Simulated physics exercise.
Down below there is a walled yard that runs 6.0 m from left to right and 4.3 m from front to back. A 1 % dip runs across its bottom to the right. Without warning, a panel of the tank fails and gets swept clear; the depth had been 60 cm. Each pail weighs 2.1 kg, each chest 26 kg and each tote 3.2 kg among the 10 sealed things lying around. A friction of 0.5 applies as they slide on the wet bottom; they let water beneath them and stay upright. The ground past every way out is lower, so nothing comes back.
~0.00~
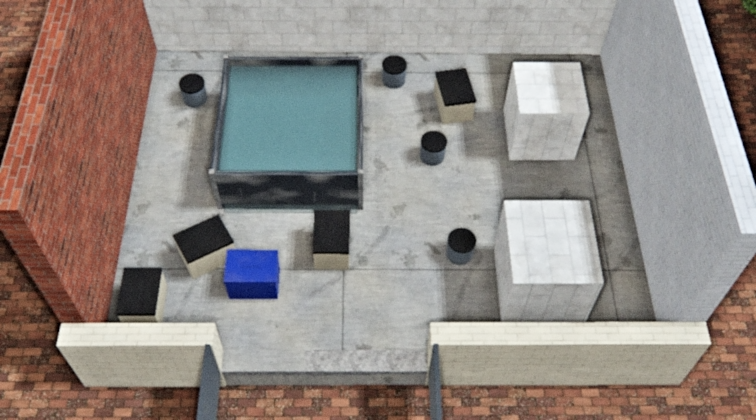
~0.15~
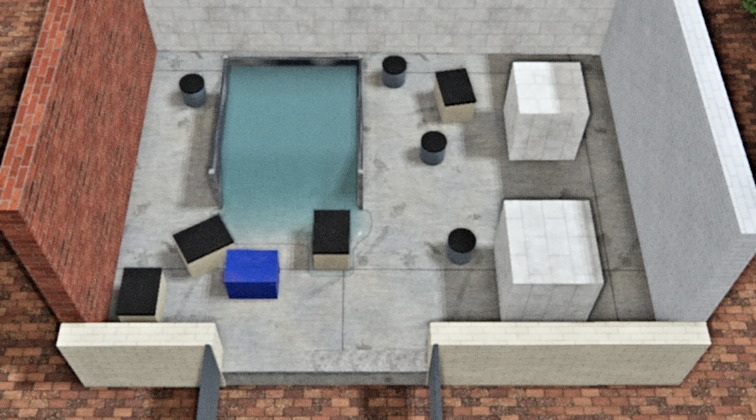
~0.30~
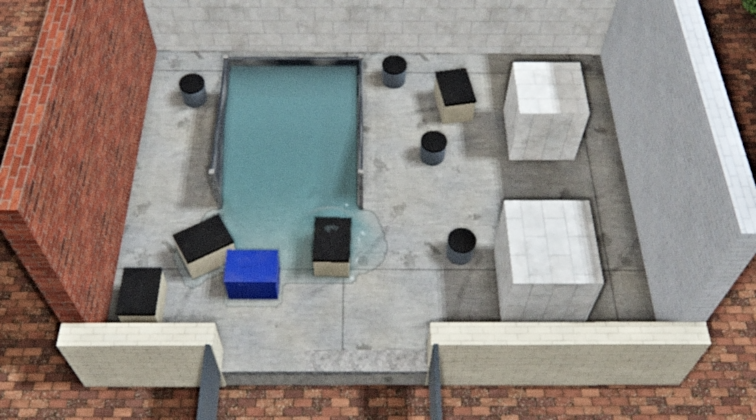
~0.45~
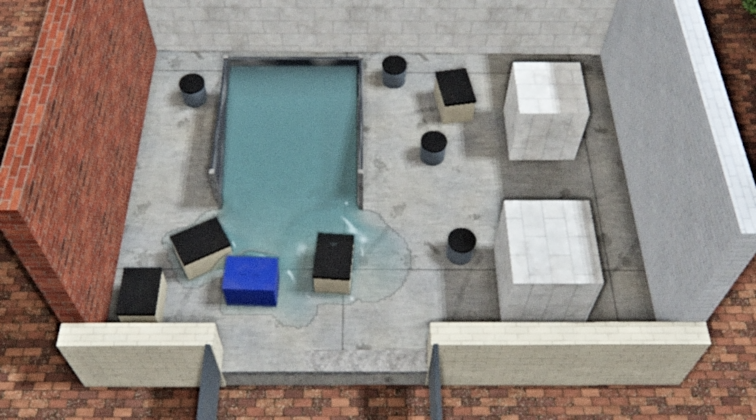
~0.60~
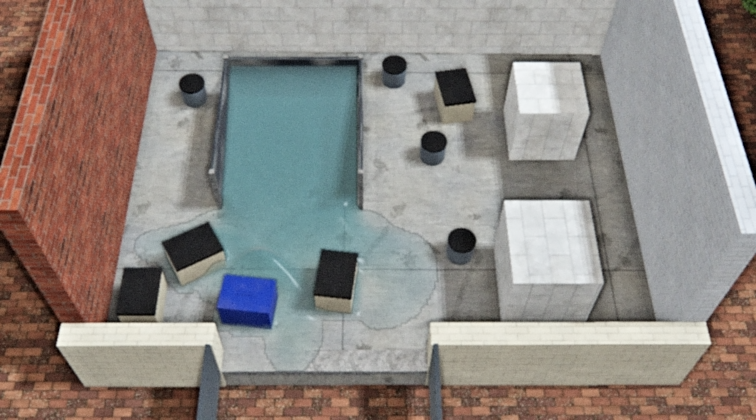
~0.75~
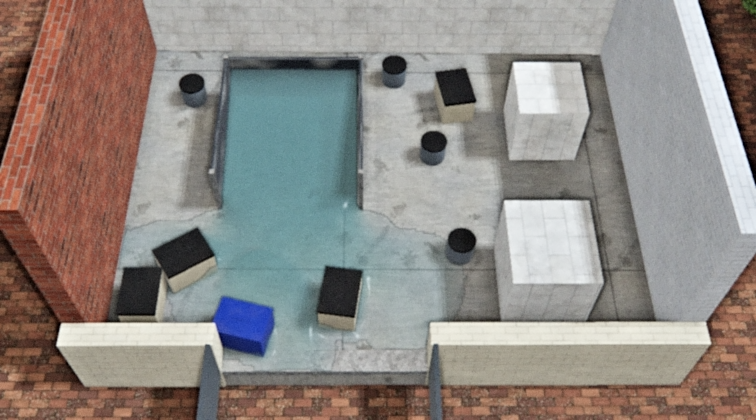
A walled yard held a tank of water whose front panel vanished, and the water spread over the floor toward the front opening, pushing the blue chest and two dark-topped boxes along the ground.
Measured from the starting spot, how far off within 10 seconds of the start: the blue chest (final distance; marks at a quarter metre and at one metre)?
As for the blue chest, it winds up far off.
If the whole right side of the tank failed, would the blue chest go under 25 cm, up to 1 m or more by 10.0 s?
With that failure, the blue chest remains in position.
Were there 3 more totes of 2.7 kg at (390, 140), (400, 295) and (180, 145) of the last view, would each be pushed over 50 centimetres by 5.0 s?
From first to last: Does not reach it, surpasses it, surpasses it.
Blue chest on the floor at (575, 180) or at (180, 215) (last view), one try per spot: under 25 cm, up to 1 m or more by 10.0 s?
I'd expect that it remains where it was first and remains where it was second.
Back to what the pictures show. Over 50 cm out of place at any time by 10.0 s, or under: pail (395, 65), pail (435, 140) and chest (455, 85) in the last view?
Within the limit, then within the limit, then within the limit.
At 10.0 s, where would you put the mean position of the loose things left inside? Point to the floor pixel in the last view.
Close to (352, 144).
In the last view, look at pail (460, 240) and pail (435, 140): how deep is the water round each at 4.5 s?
About 2 and 0 cm.
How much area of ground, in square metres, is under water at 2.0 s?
At that time the wet patch spans about 11.0 m2.
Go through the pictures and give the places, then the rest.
The first frame shows the blue chest at (251, 266) rests on the ground; water covers 2.6 m2; 0 of 10 have shifted.
The second frame shows the blue chest at (251, 266) rests on the ground; 3.4 m2 under water; 0 of 10 have shifted.
The third frame shows the blue chest at (251, 266), on the bottom; water covers 4.2 m2; 1 of 10 have shifted.
The fourth frame shows the blue chest at (250, 273), on the bottom, 9 cm from its start; water covers 5.0 m2; 2 of 10 have shifted.
The fifth frame shows the blue chest at (246, 294), on the bottom, 34 cm from its start; water covers 6.1 m2; 3 of 10 have shifted.
The sixth frame shows the blue chest at (241, 319) rests on the ground, 64 cm from its start; water covers 7.5 m2; 3 of 10 have shifted.
After 2.0 s the blue chest has gone out; 2 of 10 are out; 1 afloat.
After 4.5 s the blue chest has gone out; 2 of 10 are out; 1 afloat.
After 7.0 s the blue chest has gone out; 2 of 10 are out; 1 afloat.
After 10.0 s the blue chest has gone out; 2 of 10 are out; 1 afloat.
